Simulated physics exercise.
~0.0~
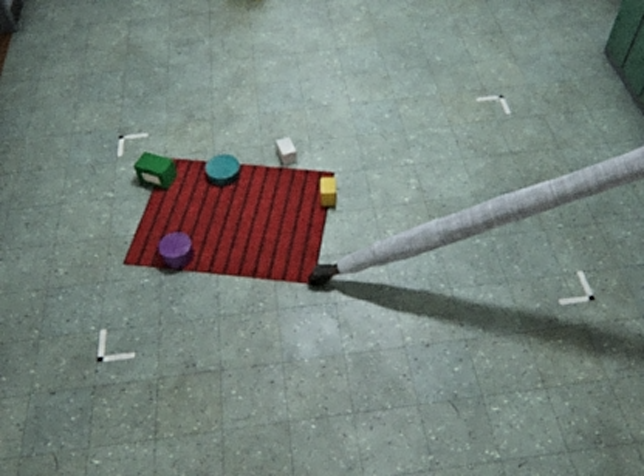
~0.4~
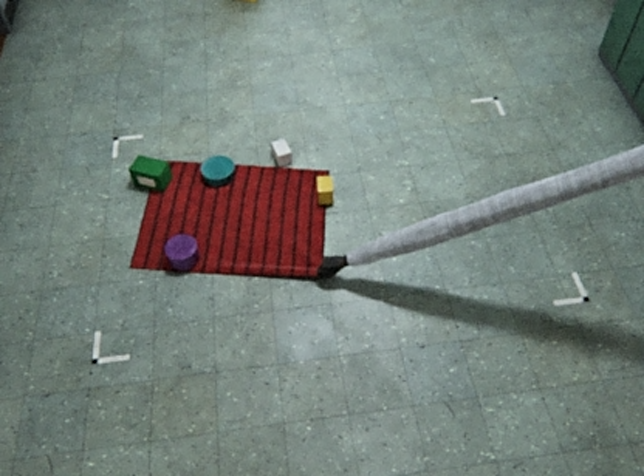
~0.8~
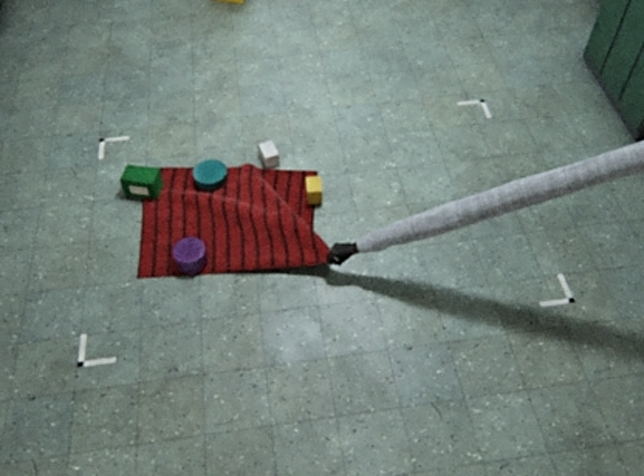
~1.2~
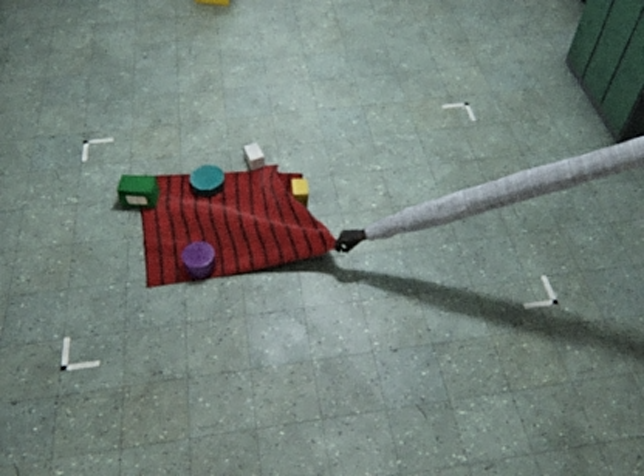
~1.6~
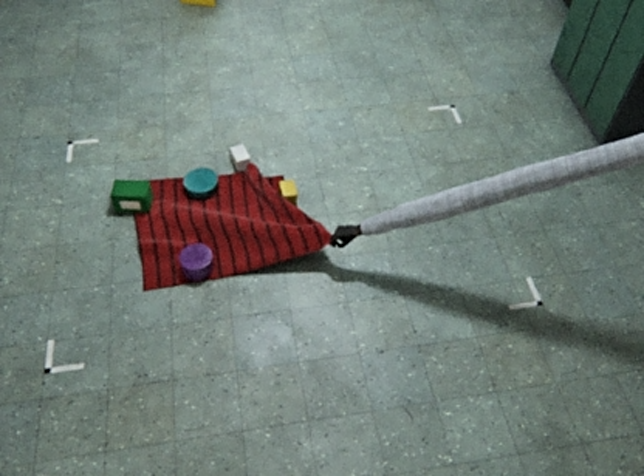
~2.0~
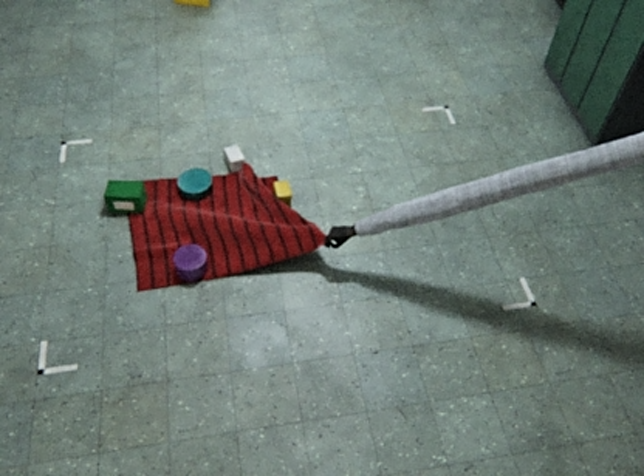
A long pale arm drags a corner of a red striped cloth, leaving it bunched beneath objects.
